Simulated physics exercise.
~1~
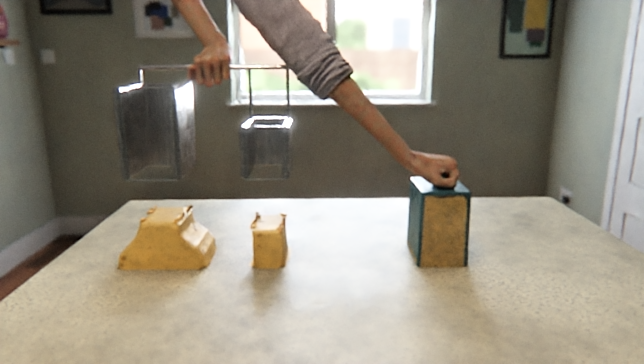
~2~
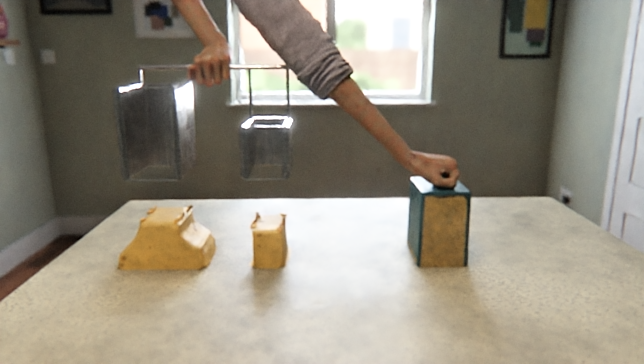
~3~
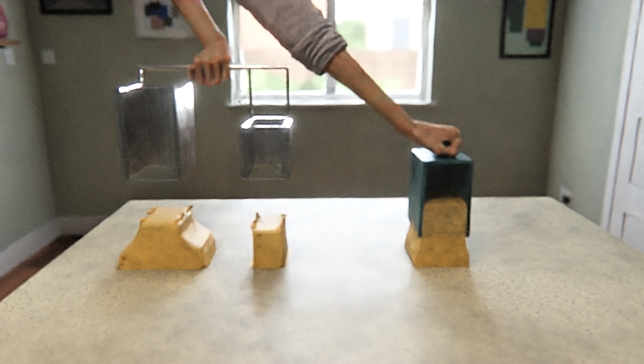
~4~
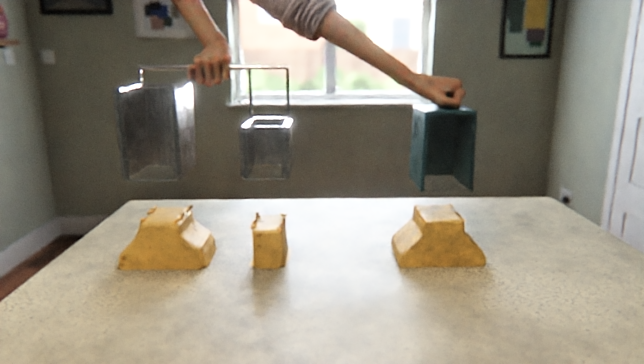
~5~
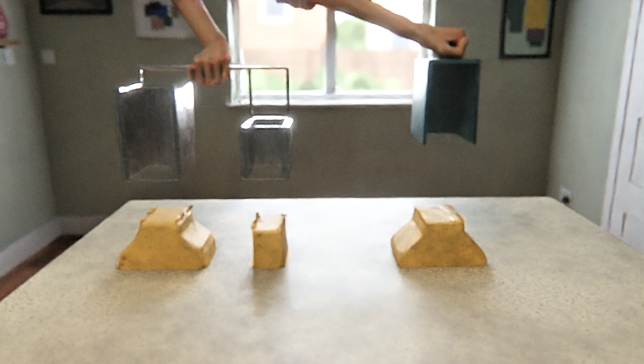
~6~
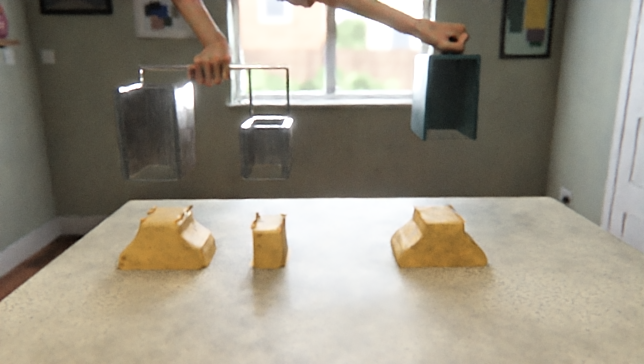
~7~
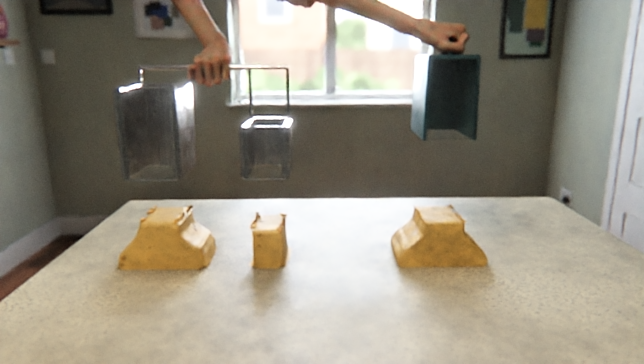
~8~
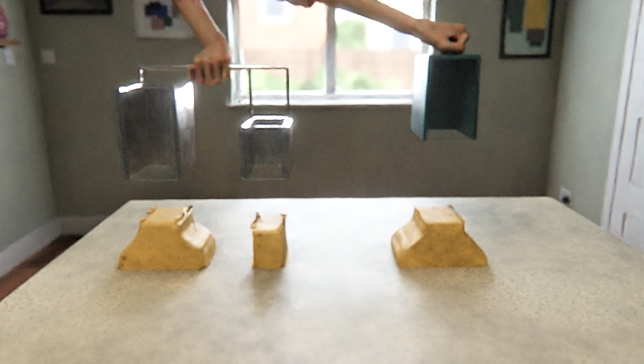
A dark teal tin was lifted straight up by a hand off a yellowish block on the table, and the soft block slumped into a squat, wide-based mound beside two smaller-tinned lumps, while the tin stayed held above it.
